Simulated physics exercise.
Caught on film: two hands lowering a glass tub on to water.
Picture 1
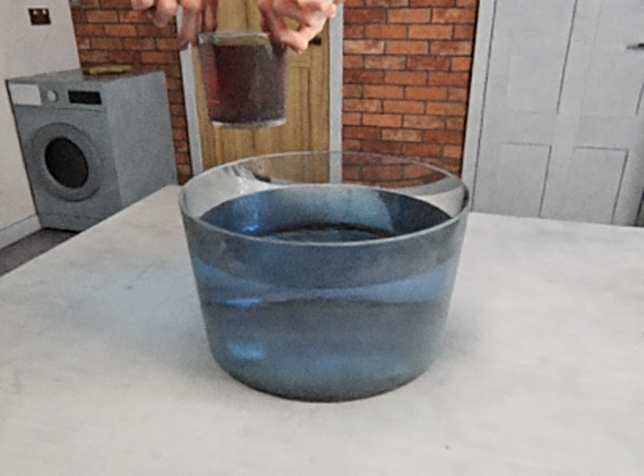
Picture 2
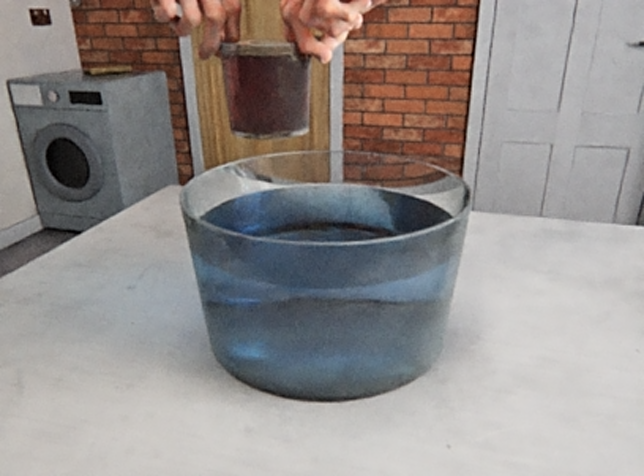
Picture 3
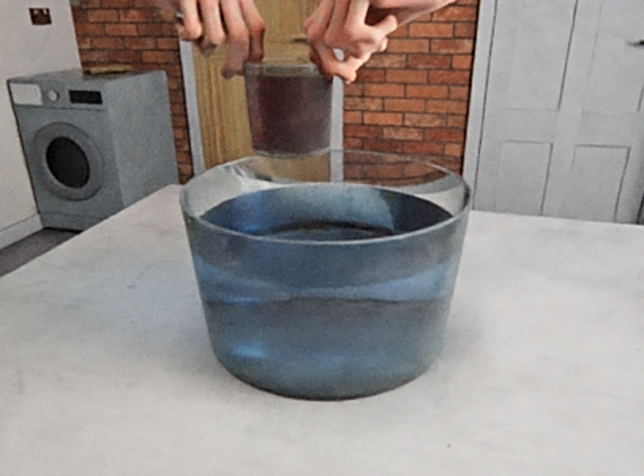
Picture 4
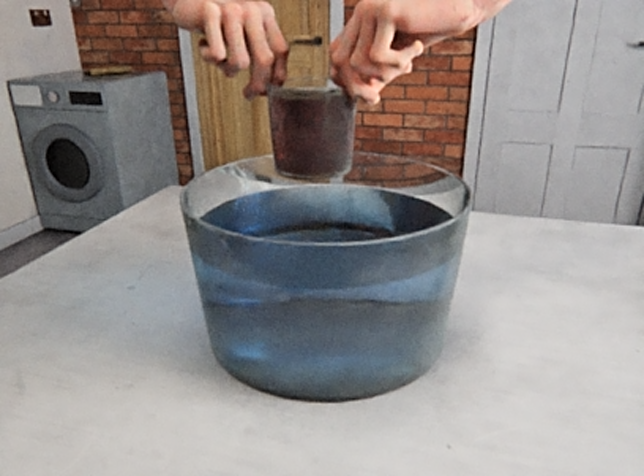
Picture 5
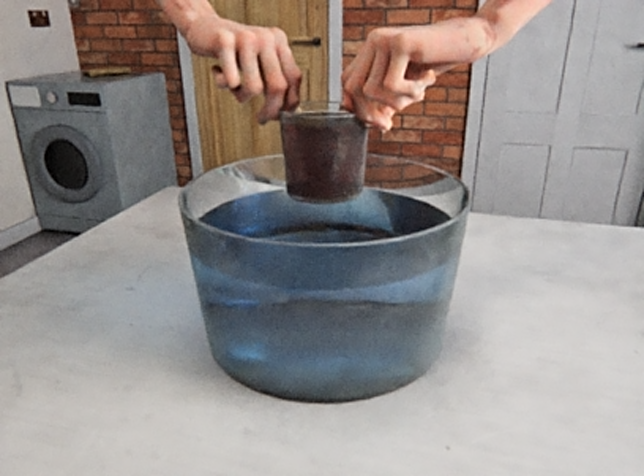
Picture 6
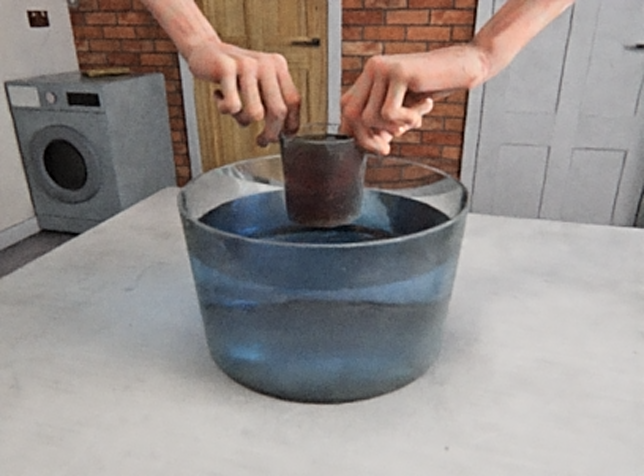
In a room with brick walls, a wooden door and a pale door, the view looks slightly down across a whitish tabletop. A large clear tub of bluish water stands at the centre, with a grey washing machine behind at left, while two hands hold a small glass tub of dark reddish-brown contents above. The hands lower it steadily, drifting slightly right, to just over the water, forearms coming into view, the camera still.
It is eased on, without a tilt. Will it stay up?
It goes under.
Next, the tub dips into the water.
After that, water pours in over its rim.
Finally, the tub lies on the bottom.
